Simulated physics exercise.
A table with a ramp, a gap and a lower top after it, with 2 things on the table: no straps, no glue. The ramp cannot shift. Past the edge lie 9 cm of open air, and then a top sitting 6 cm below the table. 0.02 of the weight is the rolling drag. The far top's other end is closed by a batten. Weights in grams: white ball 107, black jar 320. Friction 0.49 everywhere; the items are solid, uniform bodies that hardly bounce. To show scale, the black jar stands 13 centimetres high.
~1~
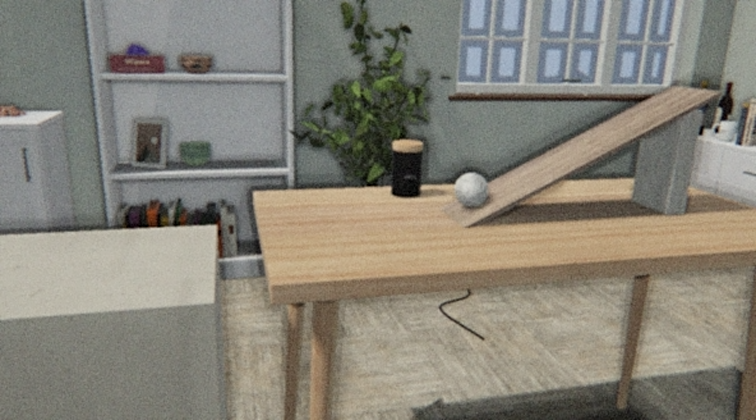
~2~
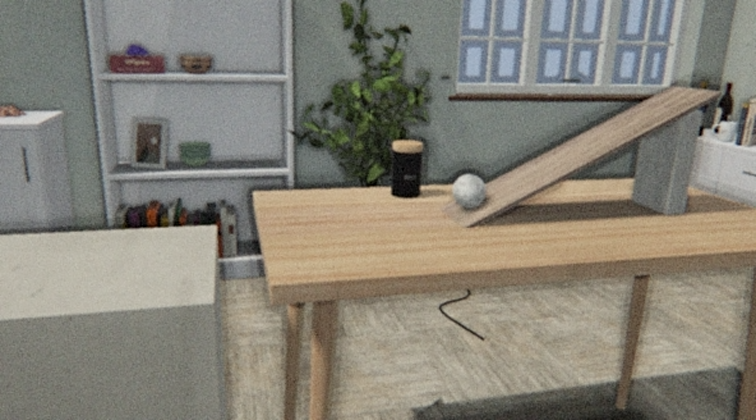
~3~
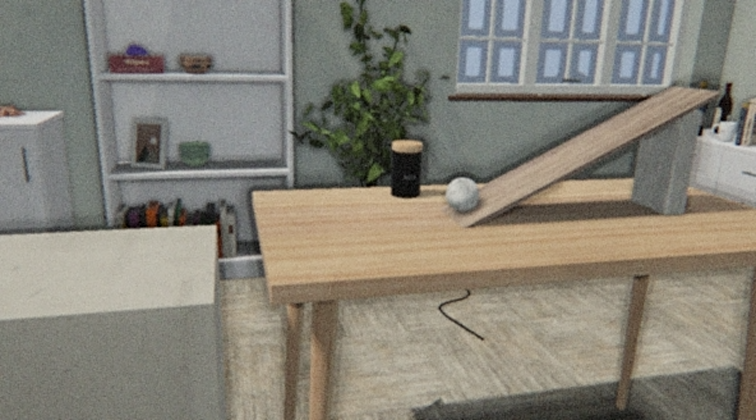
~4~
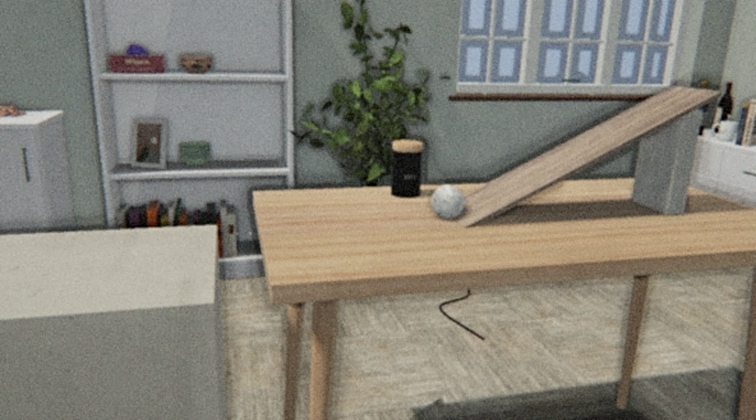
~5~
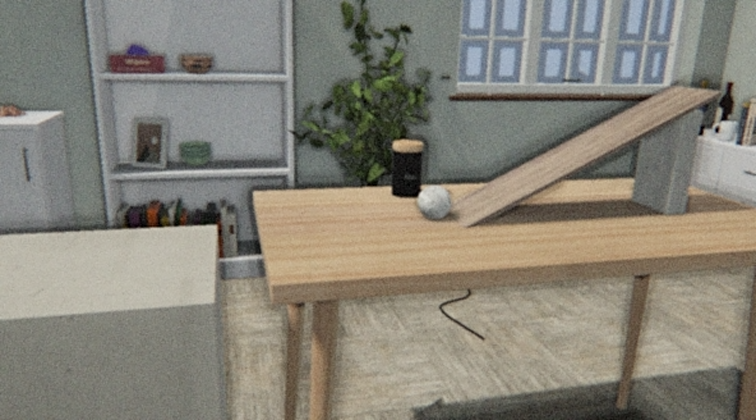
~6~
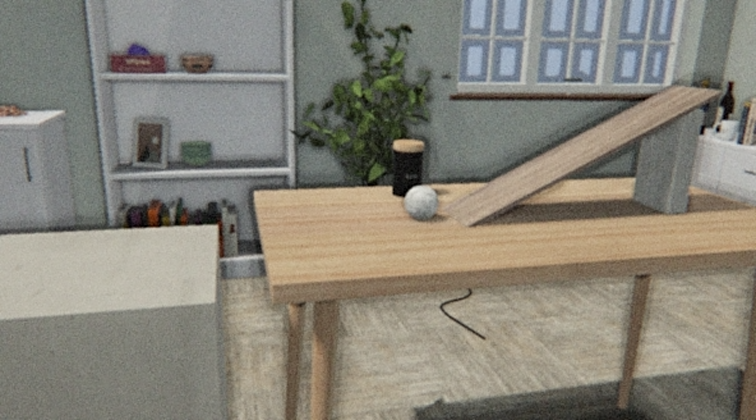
A wooden table holds a ramp and black jar while a white ball rolls slowly left.
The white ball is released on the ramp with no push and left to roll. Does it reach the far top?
No.
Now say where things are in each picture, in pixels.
In the first frame, 46 cm to the edge; white ball (471, 190); black jar (407, 169).
In the second frame, 46 cm to the edge; white ball (469, 191); black jar (407, 169).
In the third frame, 44 cm to the edge; white ball (463, 195); black jar (406, 169).
In the fourth frame, 41 cm to the edge; white ball (448, 202); black jar (407, 169).
In the fifth frame, 38 cm to the edge; white ball (435, 203); black jar (407, 169).
In the sixth frame, 35 cm to the edge; white ball (422, 203); black jar (408, 169).
Then, 0.30 s past the last view, 20 cm to the edge; white ball near (354, 206).
Then, 0.70 s past the last view, 2 cm to the edge; white ball near (269, 209).
Then, 1.00 s past the last view, down in the gap; white ball near (251, 287).
Then, 1.20 s past the last view, down in the gap.
Finally, down in the gap; black jar still in place (within 8 cm).
